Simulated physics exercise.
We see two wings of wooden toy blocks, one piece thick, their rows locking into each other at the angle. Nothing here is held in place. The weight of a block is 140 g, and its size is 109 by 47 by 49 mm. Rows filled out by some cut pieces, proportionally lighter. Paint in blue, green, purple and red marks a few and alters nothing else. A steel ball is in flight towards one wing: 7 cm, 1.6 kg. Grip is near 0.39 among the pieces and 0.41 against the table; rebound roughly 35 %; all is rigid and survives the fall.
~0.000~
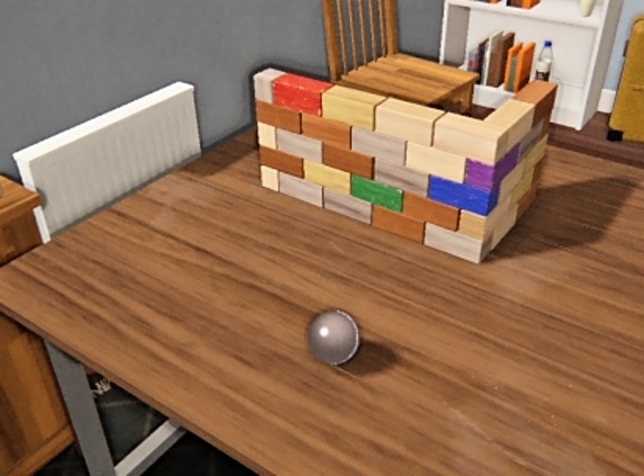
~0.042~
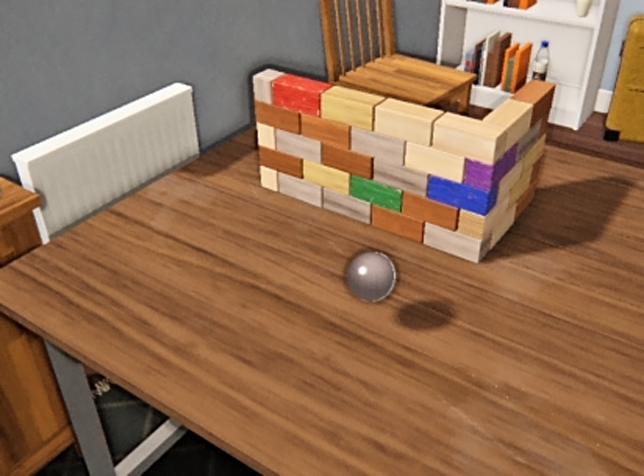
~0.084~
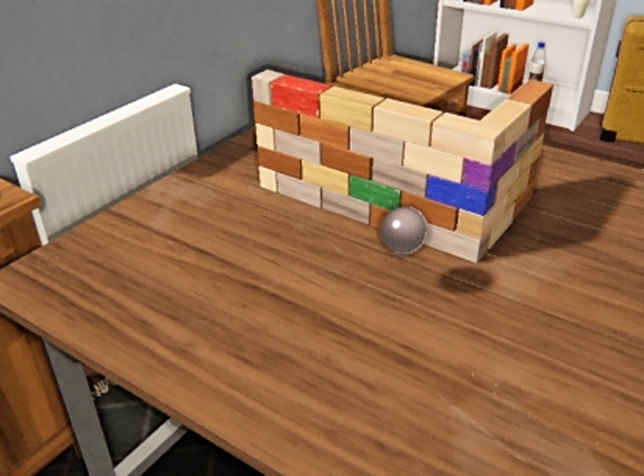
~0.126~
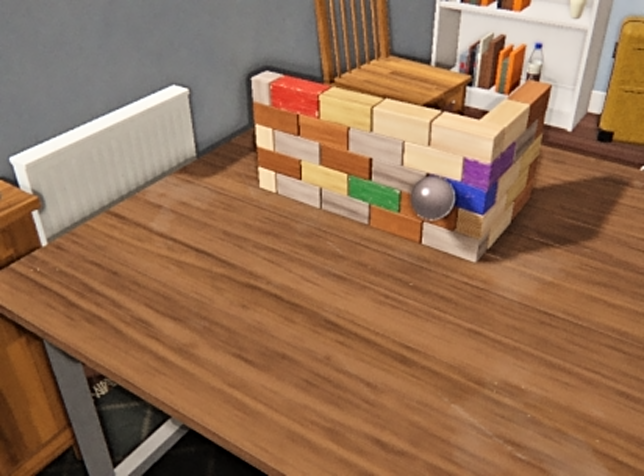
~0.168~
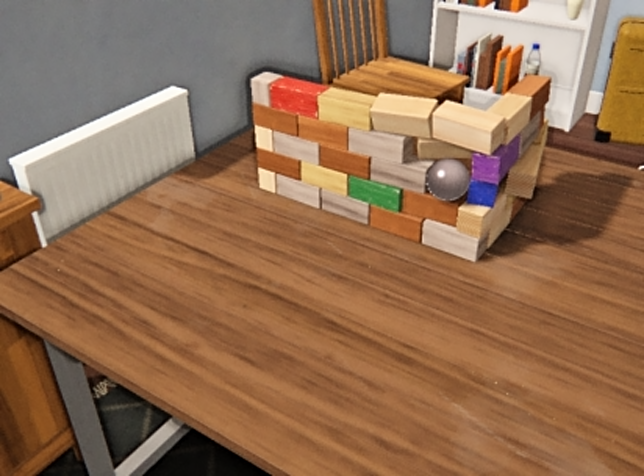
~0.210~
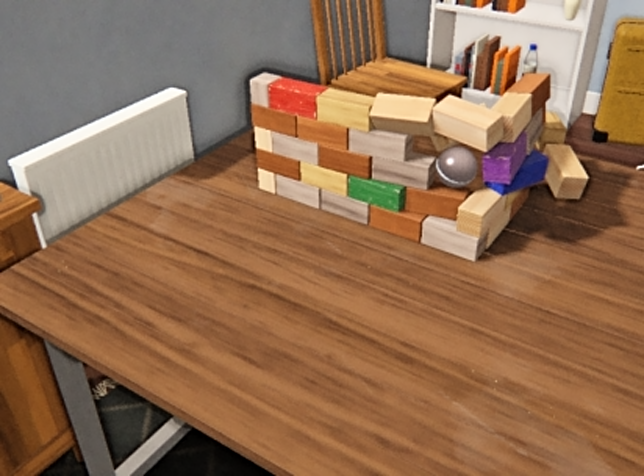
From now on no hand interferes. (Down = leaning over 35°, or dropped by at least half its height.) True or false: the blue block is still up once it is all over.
False.
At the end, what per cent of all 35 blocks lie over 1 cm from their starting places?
Shifted share: 50 %.
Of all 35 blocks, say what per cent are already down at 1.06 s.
50 %.
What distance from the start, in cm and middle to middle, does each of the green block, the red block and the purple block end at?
Net displacement, roughly: Green ~ 0 cm, red ~ 0 cm, purple ~ 22 cm.
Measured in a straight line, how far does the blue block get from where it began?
Some 29 cm.
By 0.32 s, ball still moving; 9 of the 35 blocks down; blue block tilted 24°, 19 mm lower; purple block tilted 36°, 21 mm lower.
By 0.60 s, ball still moving; 11 of the 35 blocks down; blue block on its side; purple block upside down.
By 1.06 s, ball still moving; 17 of the 35 blocks down; blue block on its side; purple block upside down.
When it is over (1.8 s), ball rolling away; 17 of the 35 blocks down; blue block on its side; purple block upside down; red block unmoved. In pixels of the last frame, middles, blue block near (578, 207), purple block near (552, 272).
